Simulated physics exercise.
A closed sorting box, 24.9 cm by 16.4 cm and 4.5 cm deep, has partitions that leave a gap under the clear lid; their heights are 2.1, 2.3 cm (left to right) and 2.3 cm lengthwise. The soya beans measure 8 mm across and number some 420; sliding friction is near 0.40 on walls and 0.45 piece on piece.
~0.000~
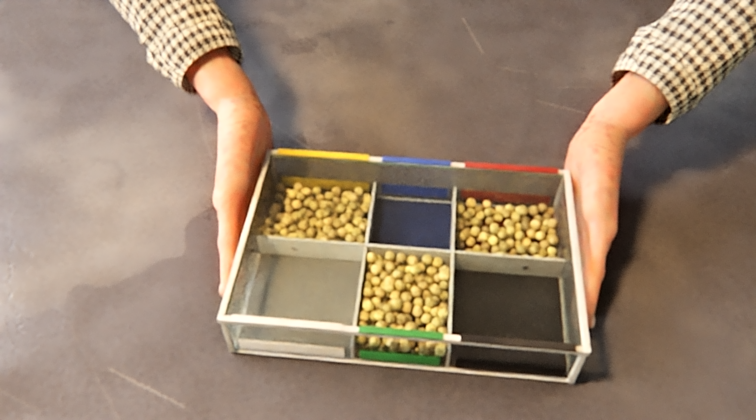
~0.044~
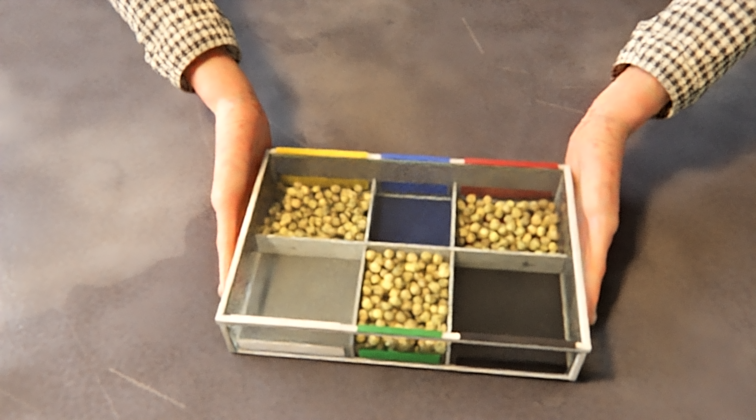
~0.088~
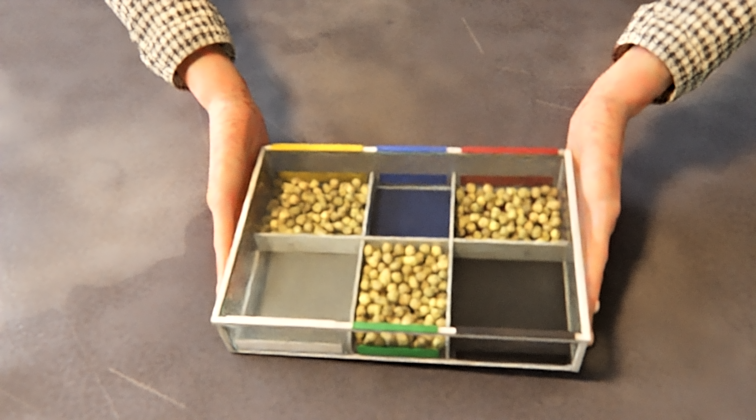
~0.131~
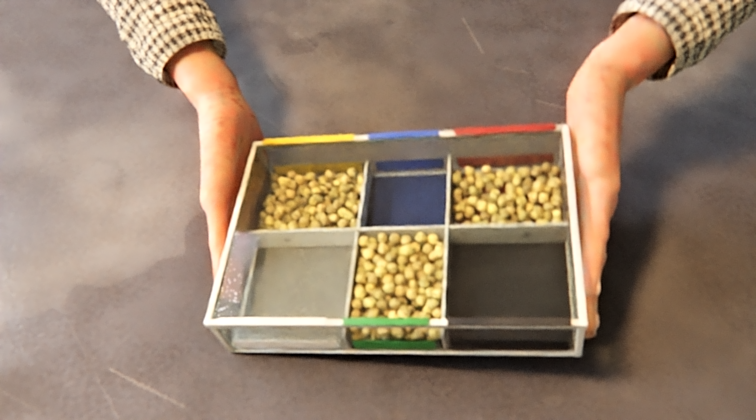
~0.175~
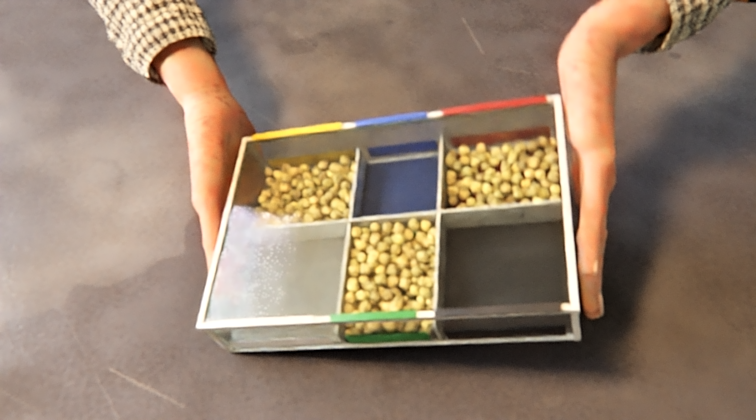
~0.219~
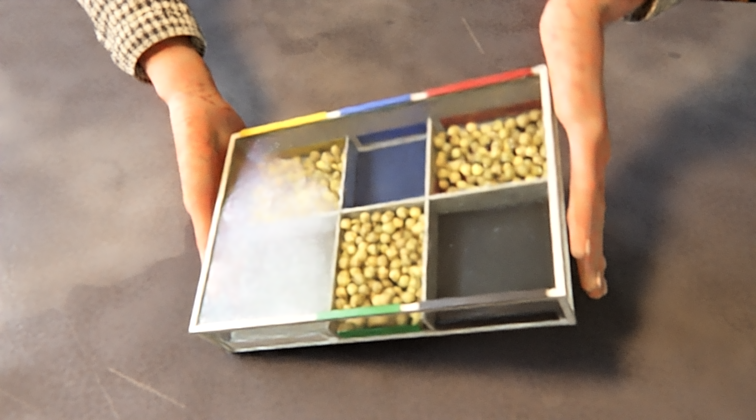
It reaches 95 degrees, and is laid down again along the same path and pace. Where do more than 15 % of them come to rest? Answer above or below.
Red below, blue below, green below, yellow above, white above, black below.
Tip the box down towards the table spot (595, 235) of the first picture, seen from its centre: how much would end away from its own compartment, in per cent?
About 65 per cent.
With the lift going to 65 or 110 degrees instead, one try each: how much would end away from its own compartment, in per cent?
About 35 and 75 per cent.
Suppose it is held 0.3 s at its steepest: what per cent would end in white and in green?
Then: White 70; green 5.
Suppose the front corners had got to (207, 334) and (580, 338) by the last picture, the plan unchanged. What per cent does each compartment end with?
Red 0; blue 0; green 30; yellow 10; white 55; black 5.
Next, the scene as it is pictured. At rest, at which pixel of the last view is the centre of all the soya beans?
Near (288, 293).
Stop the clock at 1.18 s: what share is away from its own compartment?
About 70 per cent.
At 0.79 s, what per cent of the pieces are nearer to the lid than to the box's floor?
Some 70 per cent.
After 0.79 s, tilt 94 degrees; red 10 %, blue 5 %, green 25 %, yellow 25 %, white 30 %, black 5 %.
After 1.18 s, tilt 39 degrees; green 10 %, yellow 25 %, white 65 %.
After 1.65 s, tilt 0 degrees; green 10 %, yellow 25 %, white 65 %.
At rest (2.2 s), red 0 %, blue 0 %, green 10 %, yellow 25 %, white 65 %, black 0 %.
